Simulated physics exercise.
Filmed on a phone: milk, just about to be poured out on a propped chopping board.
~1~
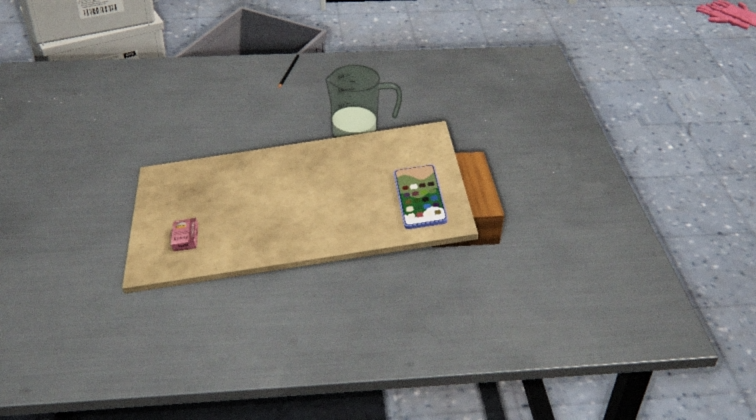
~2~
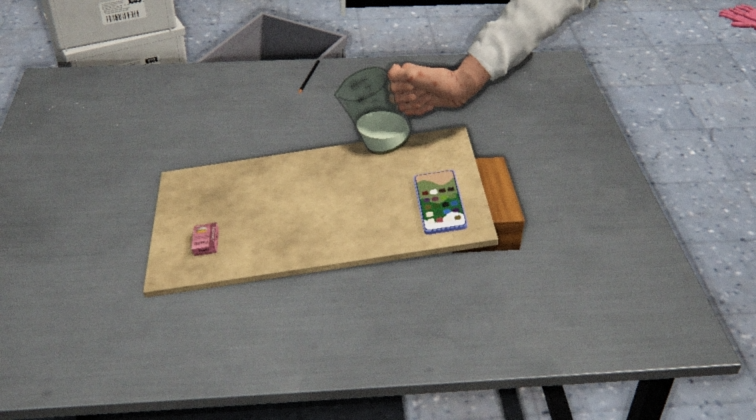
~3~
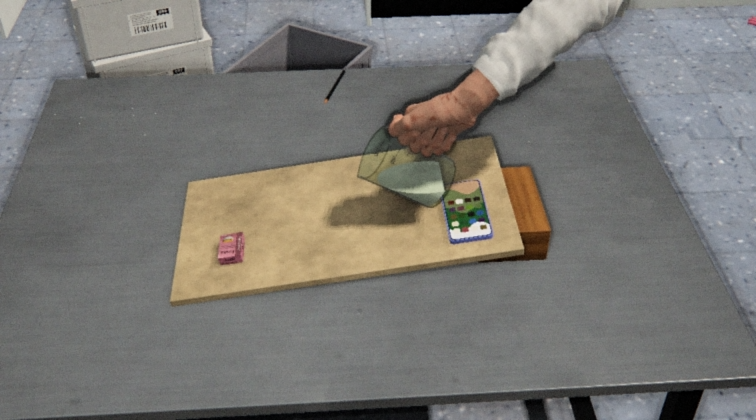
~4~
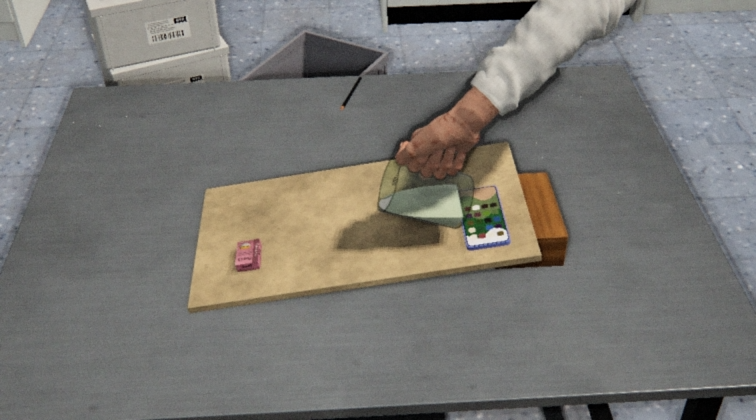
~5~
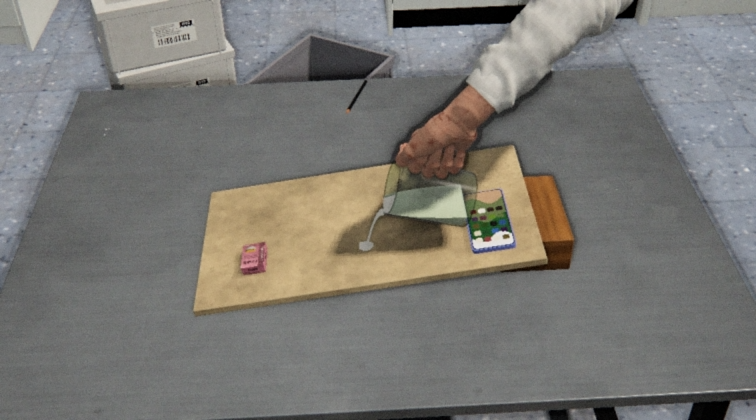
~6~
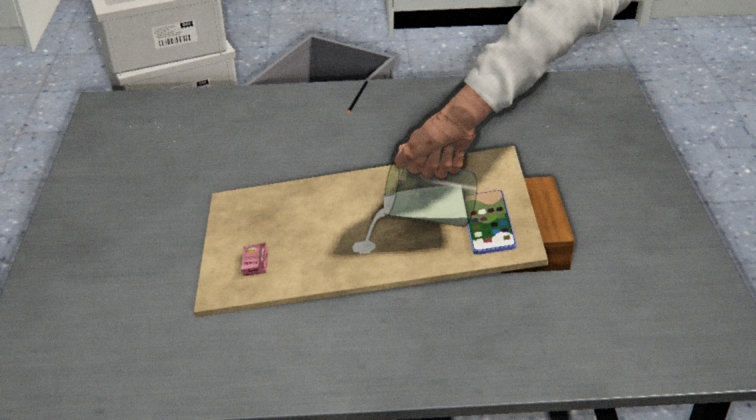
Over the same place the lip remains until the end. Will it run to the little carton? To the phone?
On the left the little carton ends up in the puddle, on the right the phone remains untouched.
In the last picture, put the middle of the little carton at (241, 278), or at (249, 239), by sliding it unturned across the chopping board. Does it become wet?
Try 1 - it gets hit; try 2 - it gets hit.
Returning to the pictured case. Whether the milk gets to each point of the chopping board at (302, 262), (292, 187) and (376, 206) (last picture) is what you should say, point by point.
The first spot ends up inside the spill, the second outside the spill, and the third outside the spill.
Next, it runs down to the left; the little carton is in it; the phone is clear of it.
After that, it runs down to the left and off the end; the little carton is in it; the phone is clear of it.
Finally, it runs down to the left and off the end; the little carton is in it; the phone is clear of it.
